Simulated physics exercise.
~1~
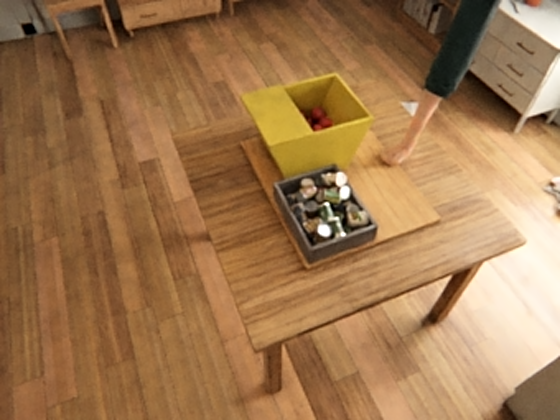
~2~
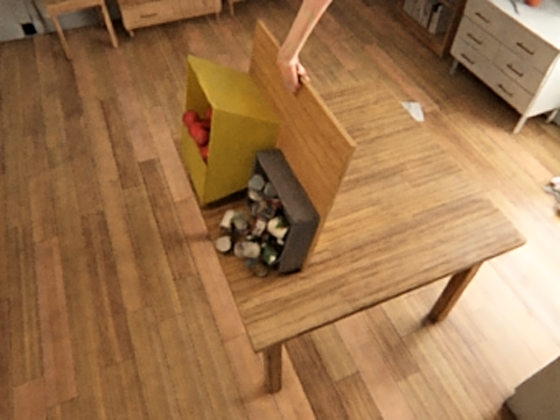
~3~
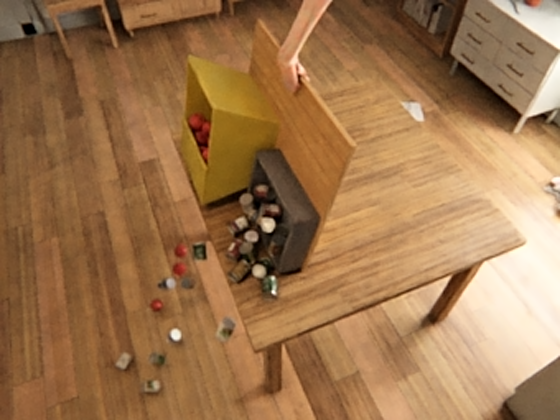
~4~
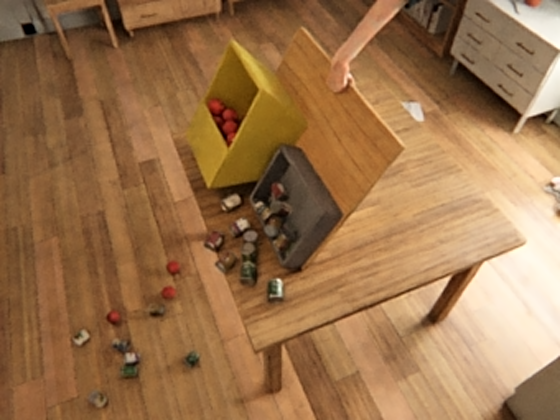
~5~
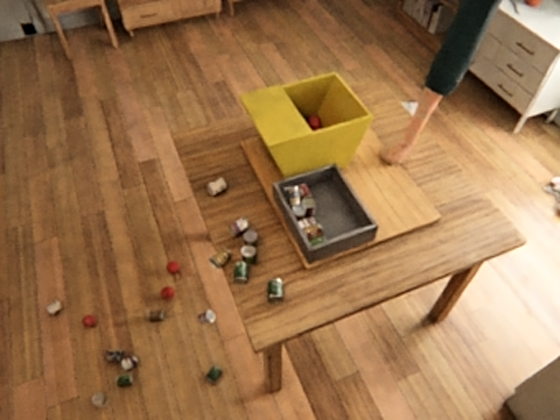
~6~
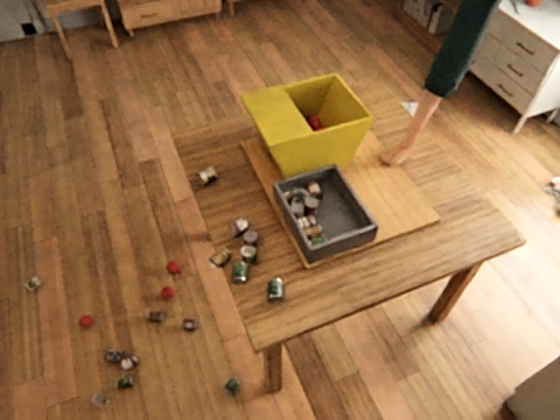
A room with a wooden plank floor is seen from above at an angle, with white drawers at the upper right. On a wooden table, a board carries a partly lidded yellow box of red tomatoes and, nearer the viewer, an open grey box of small tins. A hand lifts the board's right edge until it stands steeply, and tins tumble from the grey box onto the table and floor, followed by a few tomatoes. The hand then lowers the board flat again. Most of the tins end up outside, scattered across table and floor, while most tomatoes stay in the yellow box.
